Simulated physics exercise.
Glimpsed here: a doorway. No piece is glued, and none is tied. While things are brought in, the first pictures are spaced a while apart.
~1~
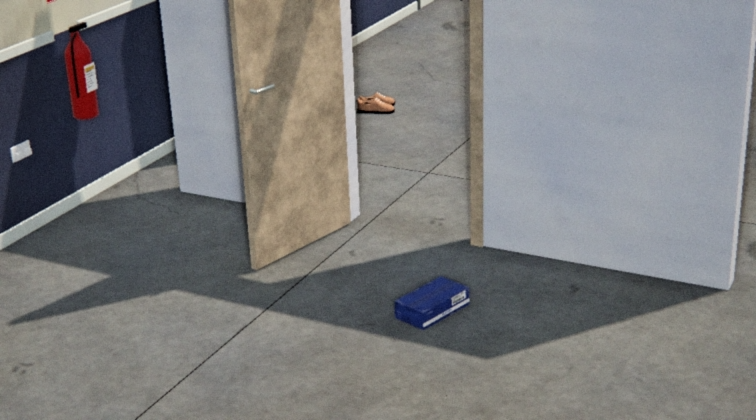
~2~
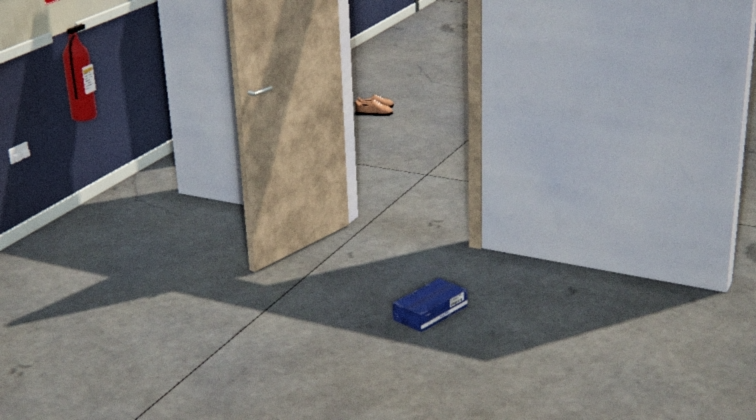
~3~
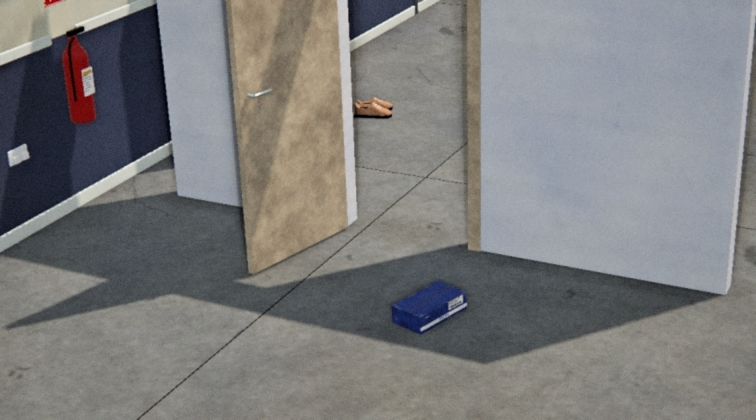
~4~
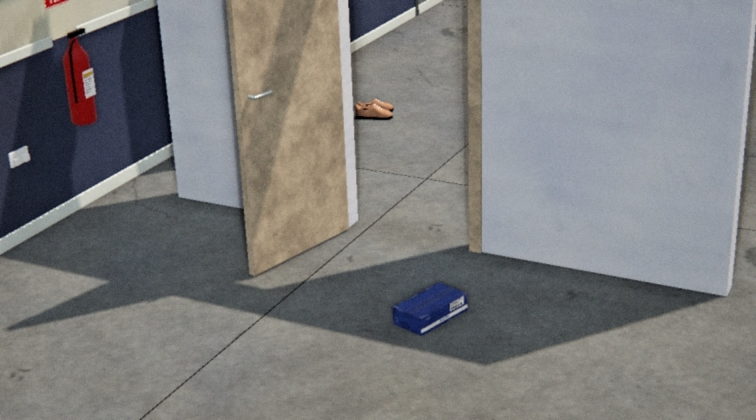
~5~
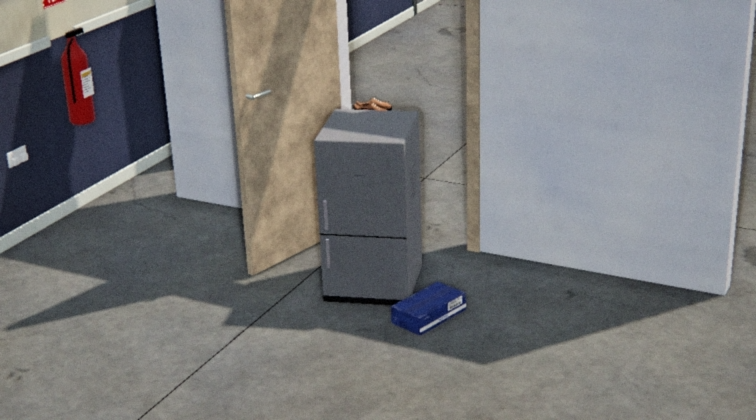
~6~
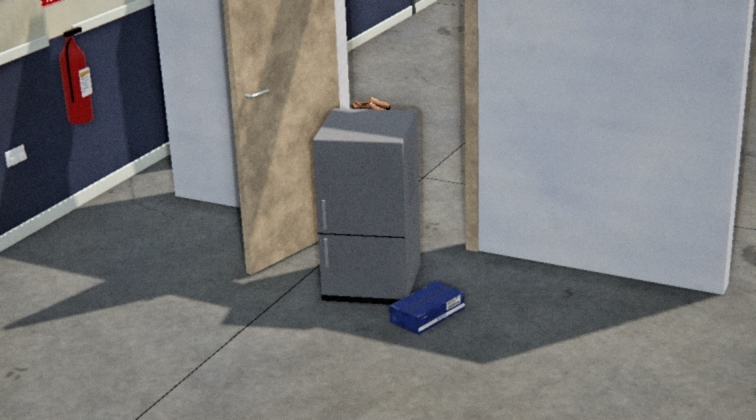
A tall grey fridge-like appliance appears abruptly between an open wooden door and a blue parcel on a grey concrete floor, seen from above in a bright, shadow-striped interior. A red extinguisher hangs on the navy and cream wall at left, a pale partition stands at right, and tan shoes lie beyond the doorway. Door and parcel stay still, while the view shifts very slightly.
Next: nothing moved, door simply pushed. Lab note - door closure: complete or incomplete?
Incomplete.
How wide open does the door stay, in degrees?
I'd say it stays open by roughly 70 degrees.
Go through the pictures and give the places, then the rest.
Door wide open and still; blue parcel (432, 303), in the first picture.
Door wide open and still; blue parcel (430, 305), in the second picture.
Door wide open and still; blue parcel (430, 307), in the third picture.
Door wide open and still; blue parcel (430, 309), in the fourth picture.
Door wide open and still; blue parcel (429, 308), in the fifth picture.
Door wide open and still; grey appliance (369, 206); blue parcel (427, 307), in the sixth picture.
Then, 0.40 s after the last picture, door 99° open.
Then, 0.70 s after the last picture, door 88° open.
Then, 0.90 s after the last picture, door 79° open.
Then, 1.10 s after the last picture, door 70° open.
At rest, door 69° open; both in place. Seen from the same camera at the end, grey appliance near (370, 206).
